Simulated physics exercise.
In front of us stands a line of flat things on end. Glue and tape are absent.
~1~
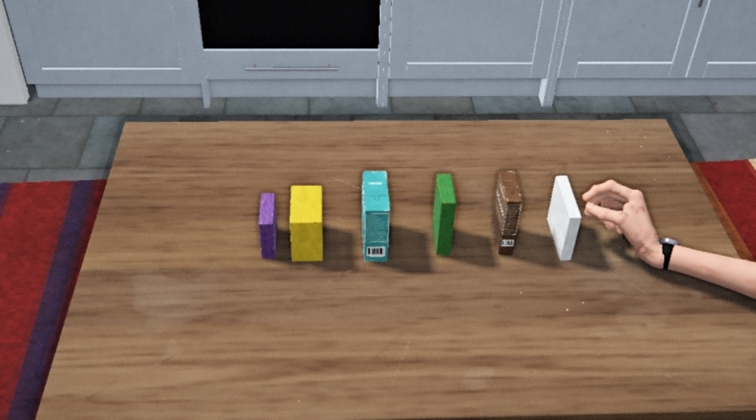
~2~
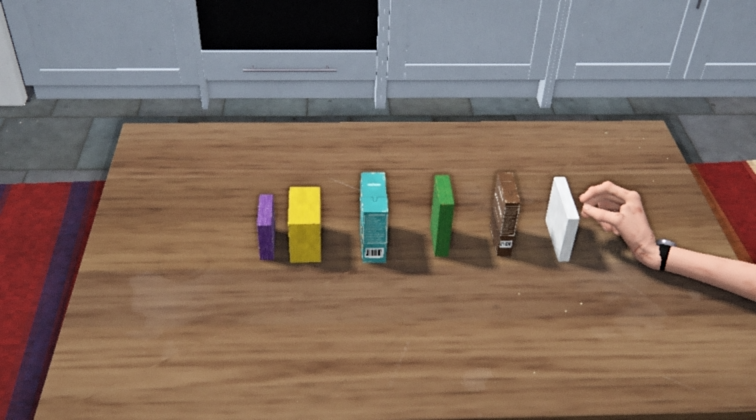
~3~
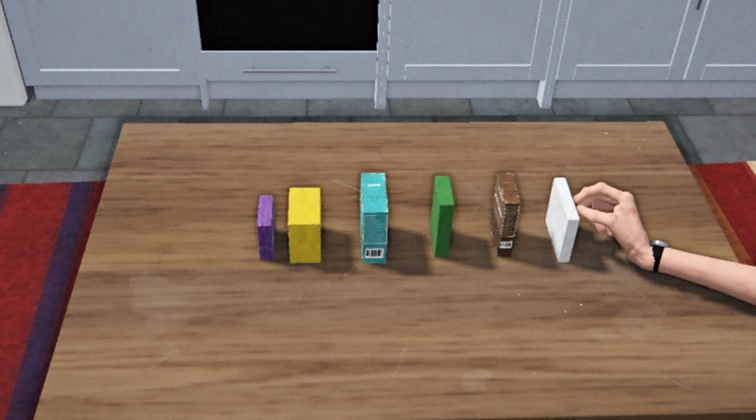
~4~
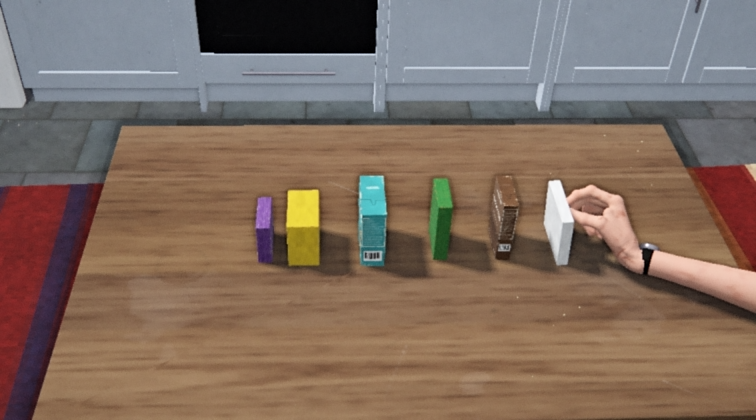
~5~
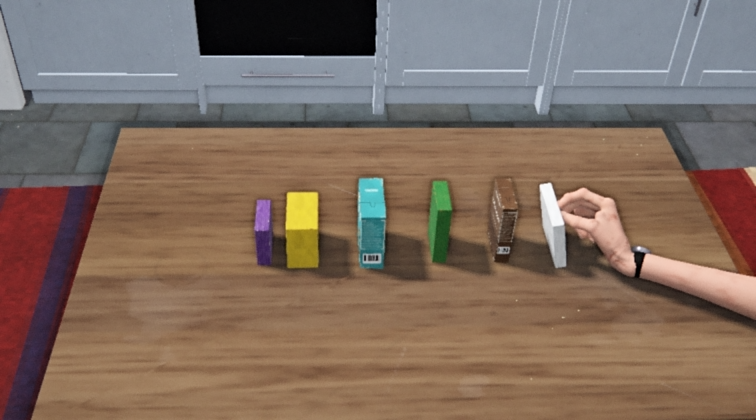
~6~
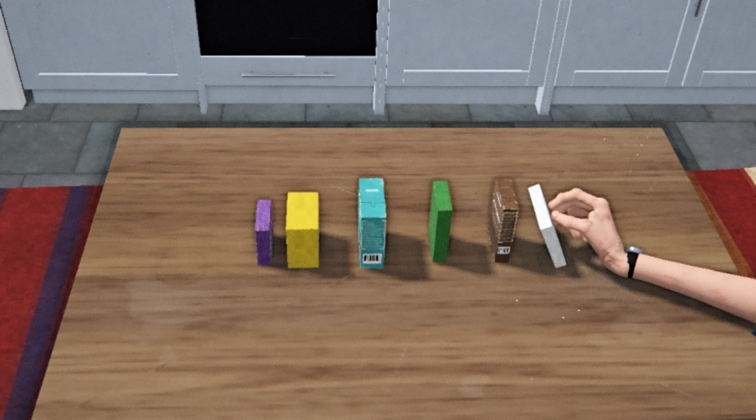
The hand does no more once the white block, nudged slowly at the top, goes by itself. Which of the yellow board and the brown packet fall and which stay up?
One by one: The yellow board will never pass its tipping point; the brown packet will go past its tipping point.
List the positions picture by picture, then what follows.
Yellow board (307, 224); brown packet (506, 214), in the first picture.
Green block (442, 217); turquoise packet (373, 218), in the second picture.
Green block (442, 217); turquoise packet (373, 218), in the third picture.
White block 4° over; green block (440, 220); turquoise packet (372, 221), in the fourth picture.
White block 12° over; green block (439, 222); turquoise packet (371, 223), in the fifth picture.
White block 24° over; yellow board (303, 230); brown packet (502, 221), in the sixth picture.
Then, 0.20 s after the last picture, white block 90° over; brown packet tipped 21° from how it was near (475, 221).
Then, 0.60 s after the last picture, white block 90° over; brown packet tipped 58° from how it was near (454, 229); green block tipped 39° from how it was.
At rest, tipped over on the table, green block, brown packet and turquoise packet; yellow board in place. Seen from the same camera at the end, yellow board near (304, 230), brown packet near (448, 234).
